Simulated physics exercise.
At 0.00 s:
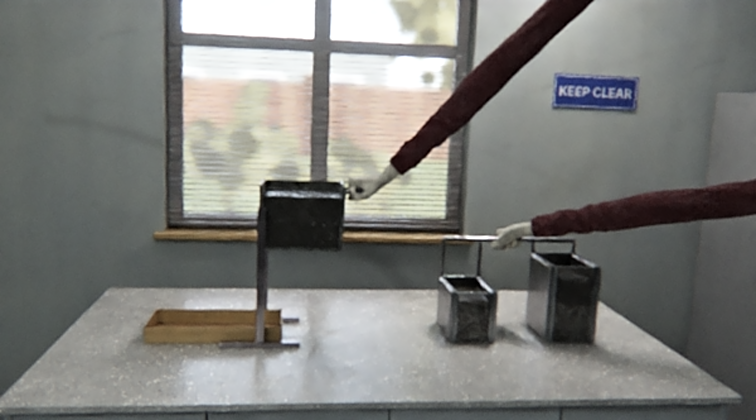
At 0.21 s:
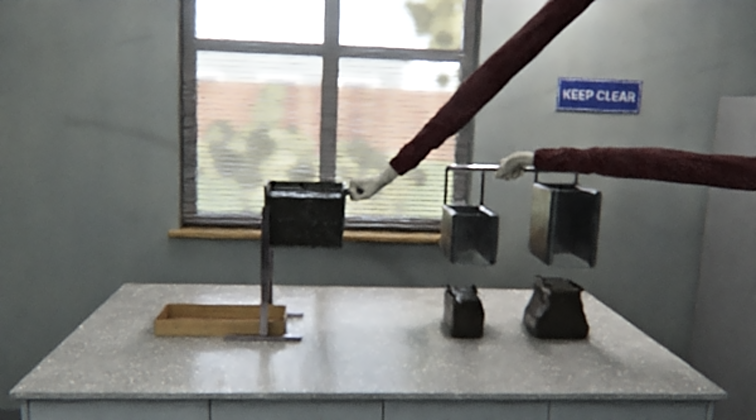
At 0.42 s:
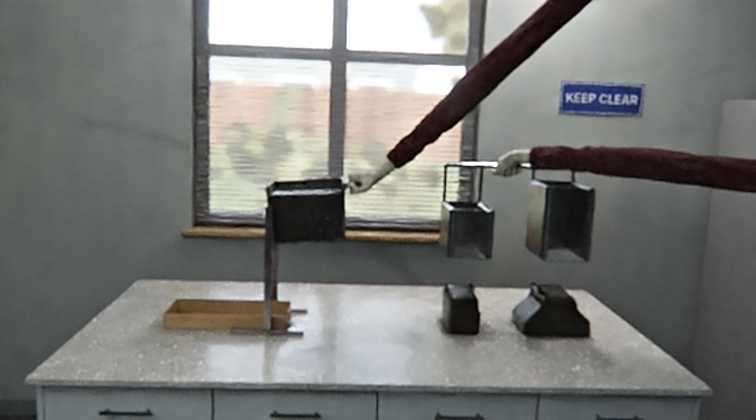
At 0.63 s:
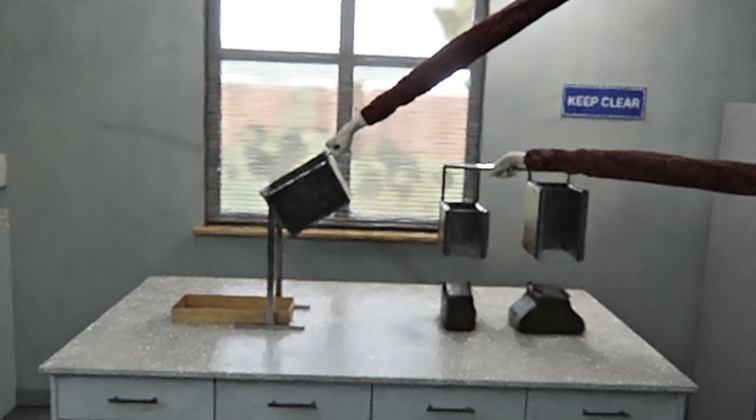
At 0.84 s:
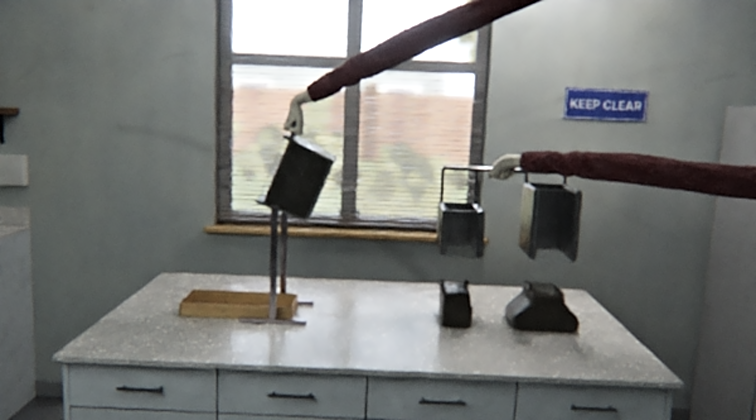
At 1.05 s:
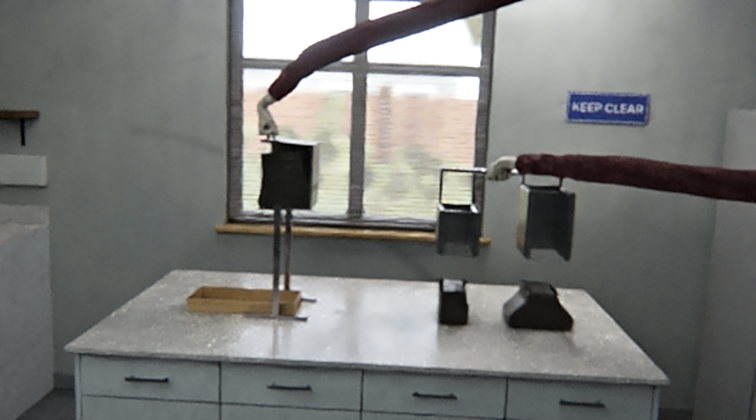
Gloved hands lift two metal molds off dark blocks, then tilt a tub sideways.
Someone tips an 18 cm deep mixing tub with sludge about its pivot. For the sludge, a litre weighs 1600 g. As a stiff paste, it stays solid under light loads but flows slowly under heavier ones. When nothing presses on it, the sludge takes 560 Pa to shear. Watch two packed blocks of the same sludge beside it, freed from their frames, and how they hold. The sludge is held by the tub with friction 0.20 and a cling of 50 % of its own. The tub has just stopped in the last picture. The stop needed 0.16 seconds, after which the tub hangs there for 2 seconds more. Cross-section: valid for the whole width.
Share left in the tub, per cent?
38 per cent.
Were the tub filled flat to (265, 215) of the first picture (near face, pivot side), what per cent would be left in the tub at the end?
Roughly 60 per cent would still be in the tub at the end.
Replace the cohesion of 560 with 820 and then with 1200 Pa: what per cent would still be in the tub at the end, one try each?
Respectively 45 % and 100 %.
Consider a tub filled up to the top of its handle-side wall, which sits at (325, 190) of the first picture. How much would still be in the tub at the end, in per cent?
The tub would end up holding some 55 % of it.
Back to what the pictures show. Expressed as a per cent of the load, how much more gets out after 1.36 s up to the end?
Close to 4 % of the whole load.
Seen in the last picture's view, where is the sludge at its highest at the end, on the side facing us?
Around (286, 185).
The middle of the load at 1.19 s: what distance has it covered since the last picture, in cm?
The shift is near 6 cm.
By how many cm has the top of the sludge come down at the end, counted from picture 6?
About 12 cm.
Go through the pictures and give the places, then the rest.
In the first frame, handle-side rim at (343, 189), tilt 0 degrees; highest point of the sludge at (277, 196); test blocks 14 cm, 21 cm high (left to right).
In the second frame, handle-side rim at (344, 189), tilt 0 degrees; highest point of the sludge at (281, 196); test blocks 13 cm, 17 cm high (left to right).
In the third frame, handle-side rim at (342, 184), tilt 5 degrees; highest point of the sludge at (337, 193); test blocks 13 cm, 14 cm high (left to right).
In the fourth frame, handle-side rim at (321, 154), tilt 34 degrees; highest point of the sludge at (322, 164); test blocks 13 cm, 14 cm high (left to right).
In the fifth frame, handle-side rim at (284, 138), tilt 68 degrees; highest point of the sludge at (290, 145); test blocks 13 cm, 14 cm high (left to right).
In the sixth frame, handle-side rim at (261, 142), tilt 89 degrees; highest point of the sludge at (297, 151); test blocks 13 cm, 14 cm high (left to right).
By 1.19 s, the tub is at 89 degrees and holds 72 %.
By 1.36 s, the tub is at 89 degrees and holds 42 %.
By 1.53 s, the tub is at 89 degrees and holds 38 %.
By 1.70 s, the tub is at 89 degrees and holds 38 %.
By 3.05 s, at the end, the tub is at 89 degrees and holds 38 %.
